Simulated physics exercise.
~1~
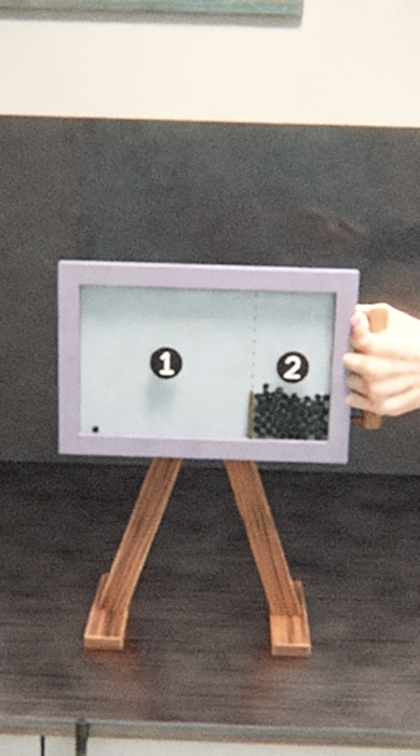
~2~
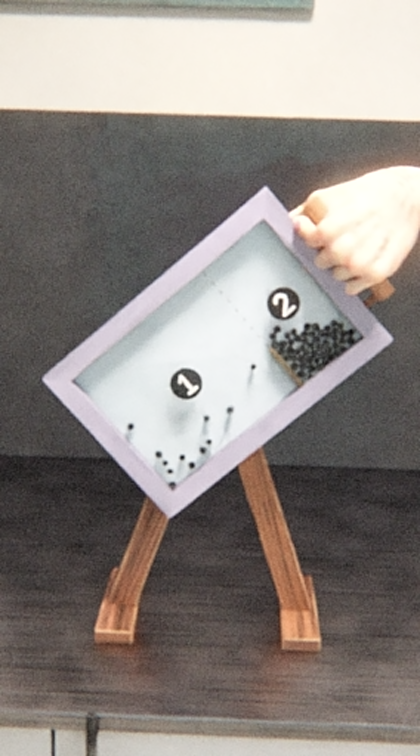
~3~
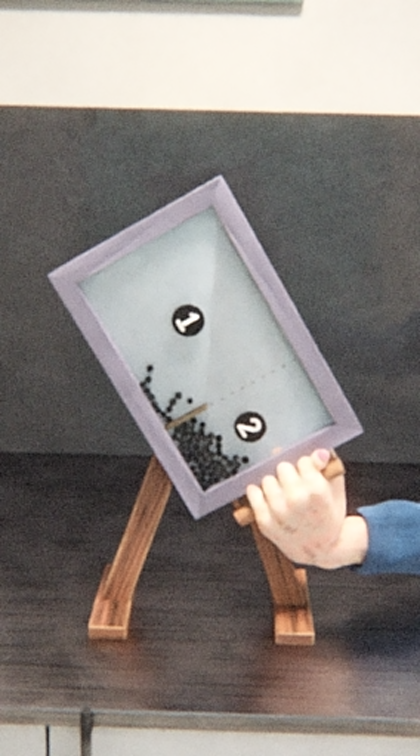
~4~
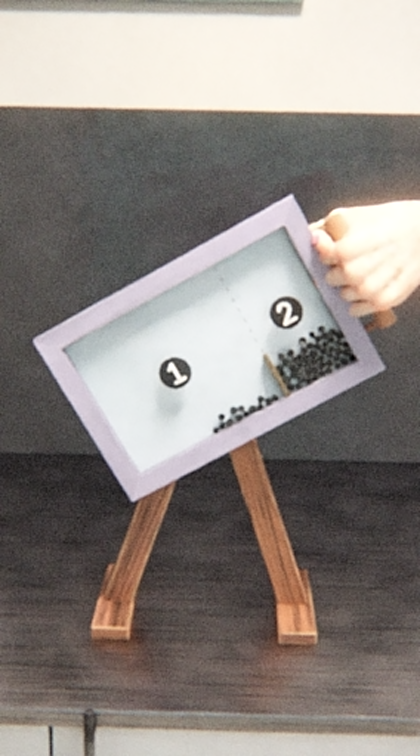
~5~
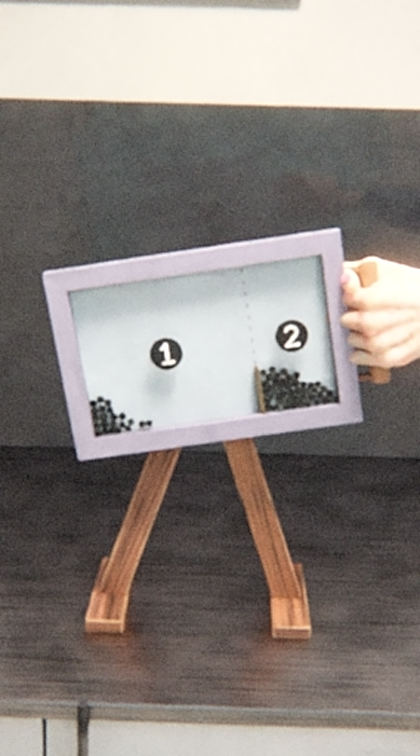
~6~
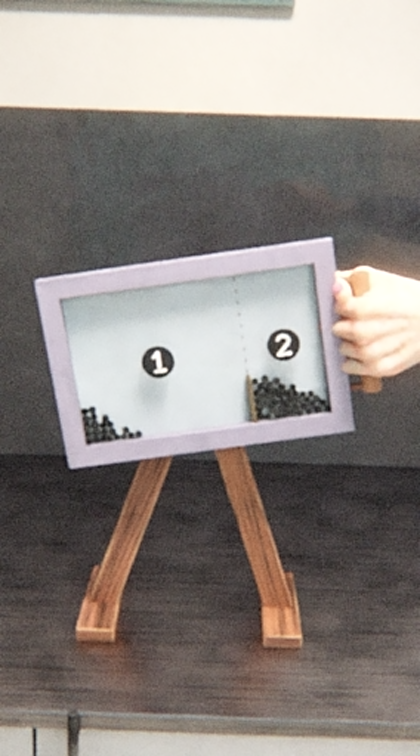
A flat, pale purple box on wooden legs starts nearly level, most of its small black beads piled in the right-hand strip behind a short divider, with one lying at the lower left. A hand on the right-hand handle tilts the box steeply anticlockwise, and some beads scatter toward the lower left corner. The box then appears tipped steeply the other way, its right end low and the beads heaped there. The hand raises that end again, and beads slide down the left strip. Finally the box rests slightly tilted, a smaller pile at left and the larger one at right.
